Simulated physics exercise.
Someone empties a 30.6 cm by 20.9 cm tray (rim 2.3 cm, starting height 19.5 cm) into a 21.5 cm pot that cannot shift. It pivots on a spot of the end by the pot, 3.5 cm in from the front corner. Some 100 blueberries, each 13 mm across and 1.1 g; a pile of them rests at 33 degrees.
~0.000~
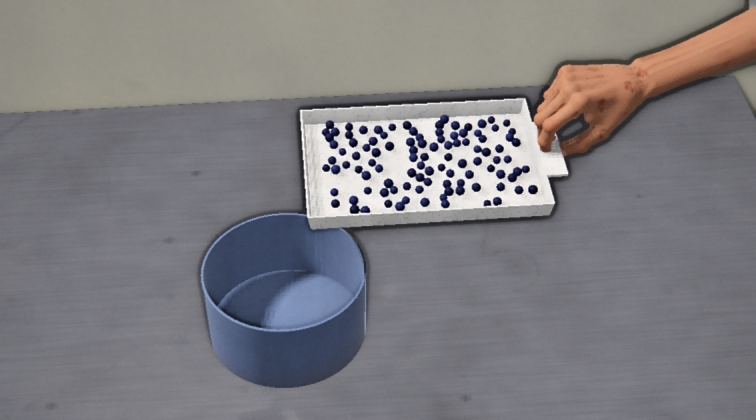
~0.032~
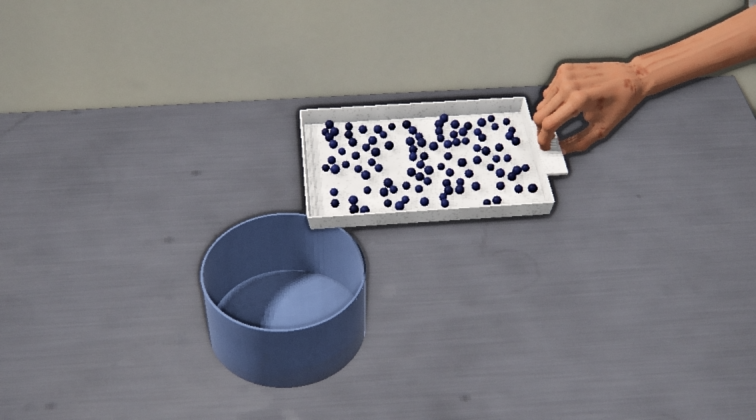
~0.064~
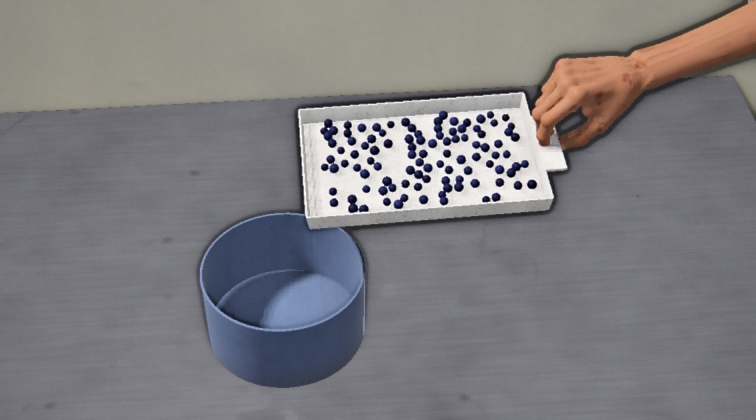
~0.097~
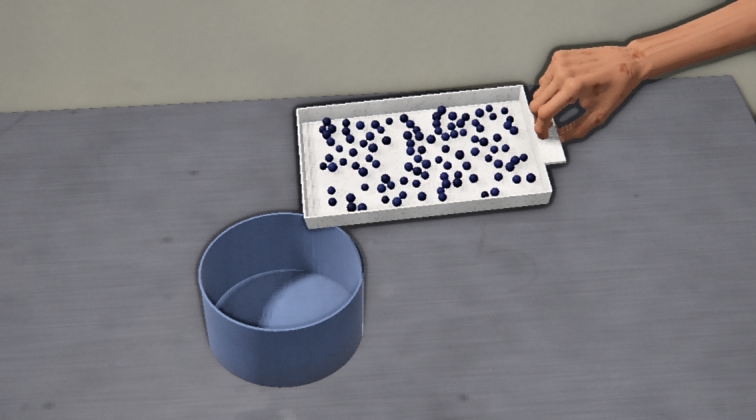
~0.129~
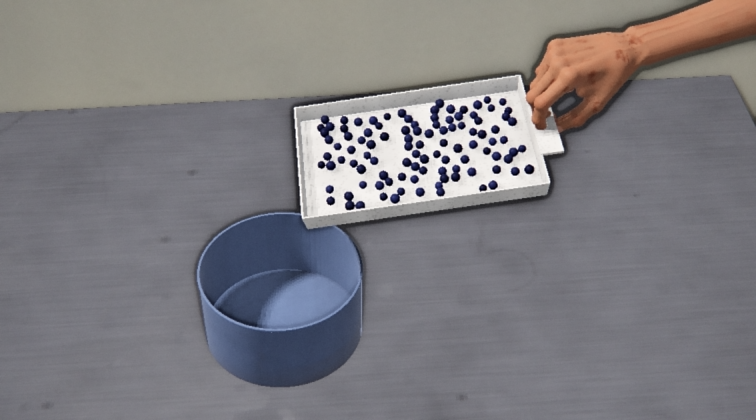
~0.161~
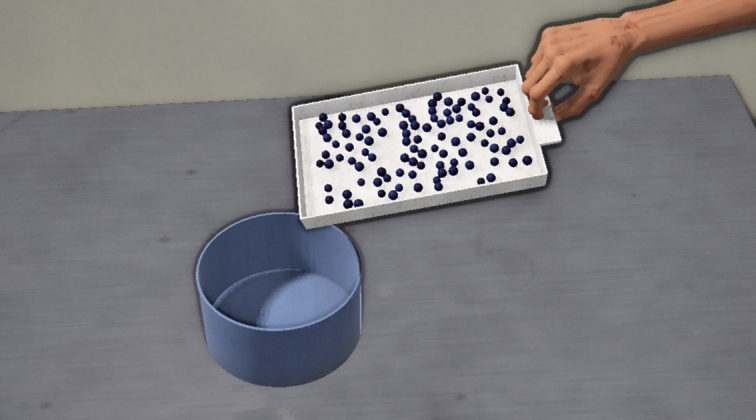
A white tray of dark blue berries tilting slightly as a hand raises its right end beside a round blue pot.
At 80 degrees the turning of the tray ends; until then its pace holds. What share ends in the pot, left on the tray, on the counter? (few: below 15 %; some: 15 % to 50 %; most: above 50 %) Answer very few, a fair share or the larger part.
Pot: A fair share, tray: The larger part, counter: Very few.
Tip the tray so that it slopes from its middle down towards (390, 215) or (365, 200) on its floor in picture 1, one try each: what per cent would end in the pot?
Some 20 and 30 per cent.
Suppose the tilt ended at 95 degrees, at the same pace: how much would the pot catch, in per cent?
It would be near 80 per cent.
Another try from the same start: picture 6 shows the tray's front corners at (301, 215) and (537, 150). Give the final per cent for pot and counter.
Pot 40, counter 25.
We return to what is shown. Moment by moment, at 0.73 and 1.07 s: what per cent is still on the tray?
About 100, 75.
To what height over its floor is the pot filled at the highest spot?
Some 1.5 cm.
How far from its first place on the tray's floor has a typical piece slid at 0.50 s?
About 6 cm.
After 0.50 s, tilt 44 degrees; the tray holds 100 %, the pot 0 %.
Then, at 0.73 s, tilt 67 degrees; the tray holds 100 %, the pot 0 %.
After 1.07 s, tilt 80 degrees; the tray holds 75 %, the pot 20 %.
By 2.3 s all is still; pot 25 %, tray 70 %, counter 5 %.
